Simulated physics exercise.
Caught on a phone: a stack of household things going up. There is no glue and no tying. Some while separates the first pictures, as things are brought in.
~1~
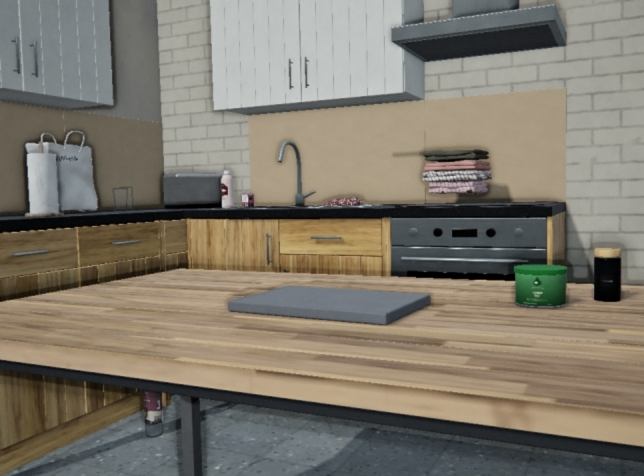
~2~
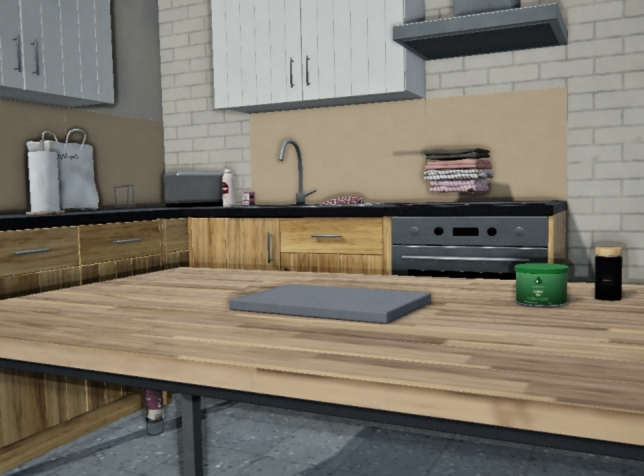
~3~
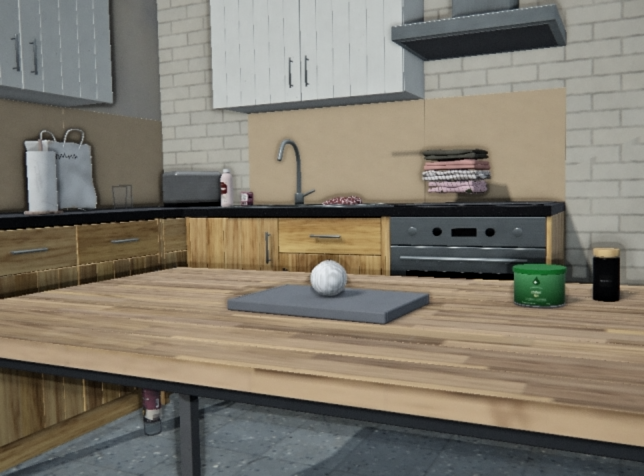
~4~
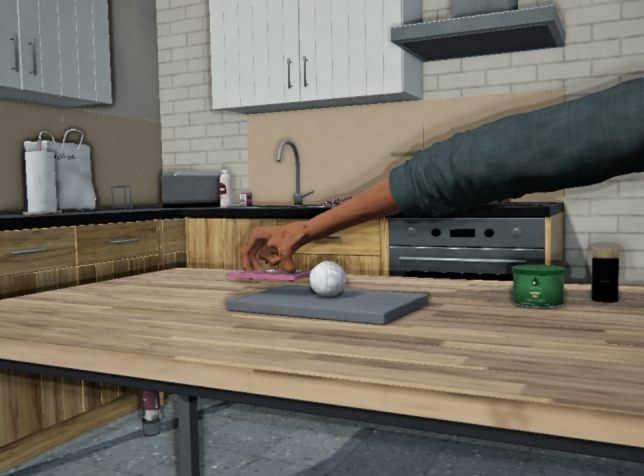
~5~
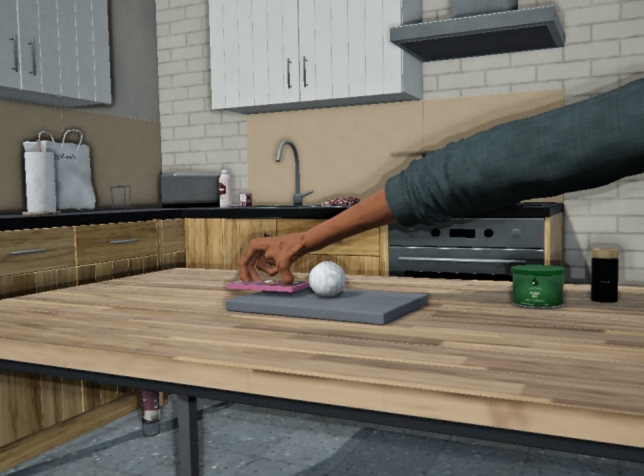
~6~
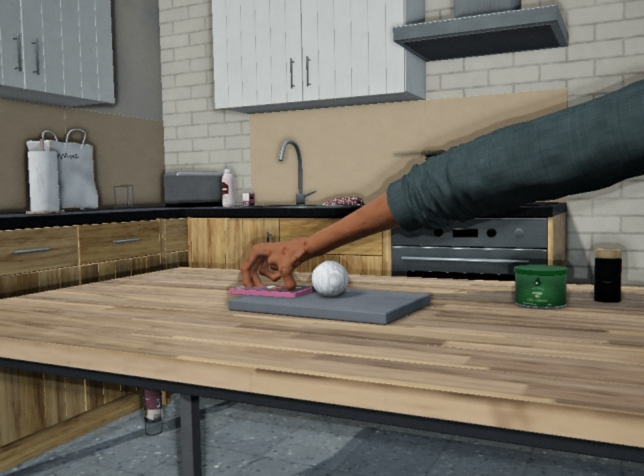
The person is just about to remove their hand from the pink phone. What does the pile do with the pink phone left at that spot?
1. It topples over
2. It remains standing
It remains standing.
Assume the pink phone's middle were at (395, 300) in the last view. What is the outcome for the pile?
Then it holds.
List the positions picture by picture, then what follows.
The last thing is not in view yet; grey tray (330, 303), in the first frame.
The last thing is not in view yet, in the second frame.
The last thing is not in view yet; grey tray (329, 302), in the third frame.
Still above its spot; pink phone (271, 274); white onion (328, 279), in the fourth frame.
Still above its spot; pink phone (268, 285); grey tray (328, 302), in the fifth frame.
In place under the hand; pink phone (271, 290); white onion (330, 278), in the sixth frame.
Then, 0.30 s on from there, no change.
Then, 0.70 s on from there, pink phone resting near (271, 290).
In the end, all 5 unmoved. At the end, from the last picture's camera, pink phone near (271, 290). The pile holds.
